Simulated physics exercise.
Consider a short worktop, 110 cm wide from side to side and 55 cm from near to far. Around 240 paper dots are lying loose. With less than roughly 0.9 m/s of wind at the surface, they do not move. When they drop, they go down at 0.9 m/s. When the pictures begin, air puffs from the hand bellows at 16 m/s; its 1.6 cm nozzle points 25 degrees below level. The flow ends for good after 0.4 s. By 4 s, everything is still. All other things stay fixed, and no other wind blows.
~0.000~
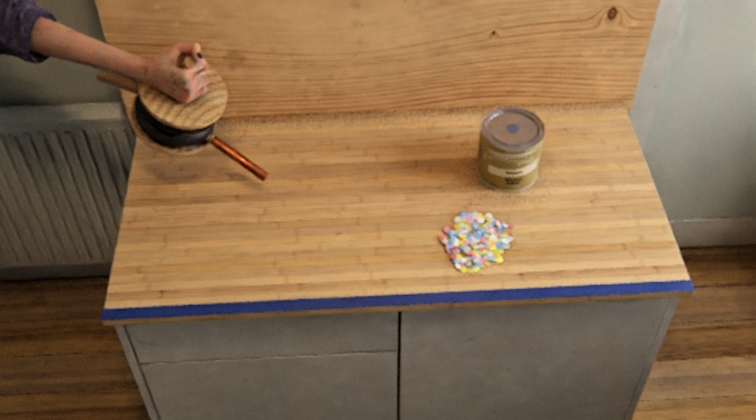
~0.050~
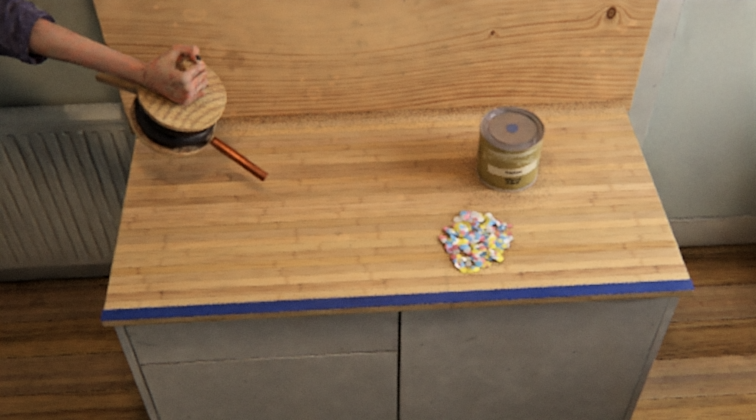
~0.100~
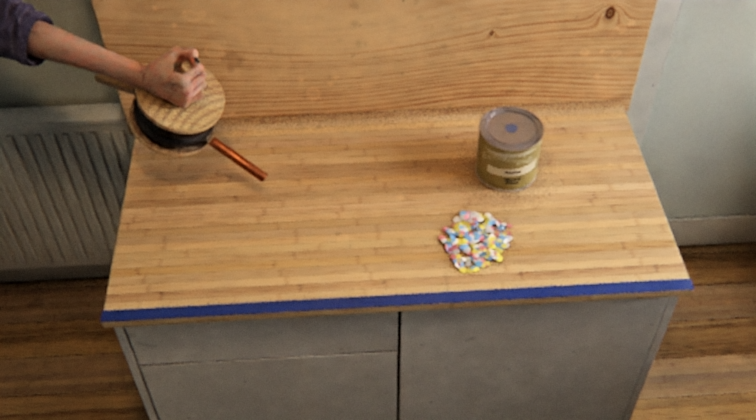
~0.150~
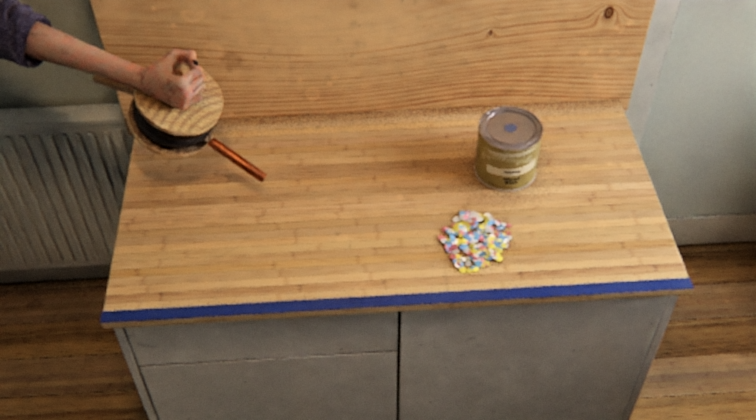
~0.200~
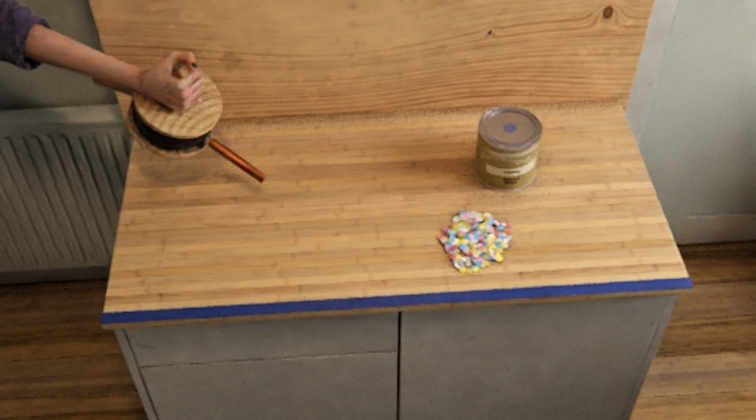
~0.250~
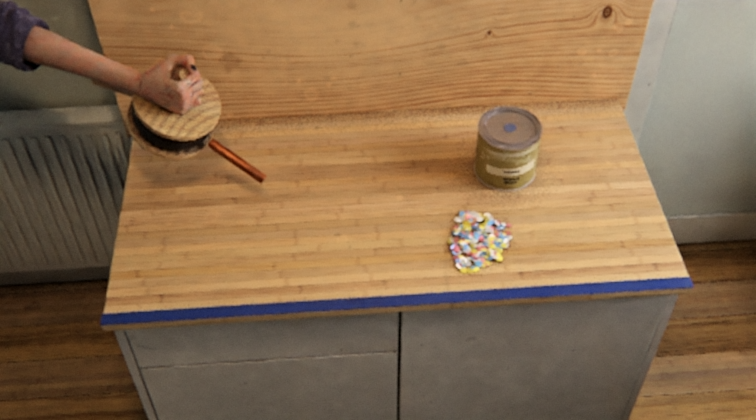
A short wooden worktop with grey cupboard fronts and a blue front edge stands against a pale wall, seen from above and in front. At upper left a purple-sleeved arm holds round wooden hand bellows with a copper-coloured nozzle, while a lidded tin stands at right behind loose pastel paper dots. The hand shifts very slightly on the bellows, then a few dots at the pile's left edge move rightward.
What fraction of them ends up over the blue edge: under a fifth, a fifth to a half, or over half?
The fraction is one fifth through one half.
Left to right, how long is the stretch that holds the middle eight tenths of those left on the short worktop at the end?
10 centimetres or so.
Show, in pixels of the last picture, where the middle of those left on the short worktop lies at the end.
Look near pixel (630, 228) of the last view.
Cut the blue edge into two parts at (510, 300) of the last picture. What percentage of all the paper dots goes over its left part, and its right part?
I'd guess near 0 percent left and close to 40 percent right.
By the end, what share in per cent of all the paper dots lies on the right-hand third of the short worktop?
About 30 percent.
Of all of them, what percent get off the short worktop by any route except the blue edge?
It comes out at some 40 %.
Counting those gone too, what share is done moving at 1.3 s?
About 100 %.
After 0.8 s, 36 % are over the blue edge; the middle of those left on the top is near (655, 241); 26 % are gone or lie where they will stay.
After 1.3 s, 36 % are over the blue edge; the middle of those left on the top is near (630, 228); 99 % are gone or lie where they will stay.
After 2.2 s, 36 % are over the blue edge; the middle of those left on the top is near (630, 228); 100 % are gone or lie where they will stay.
After 4.0 s, at the end, 36 % are over the blue edge; the middle of those left on the top is near (630, 228).
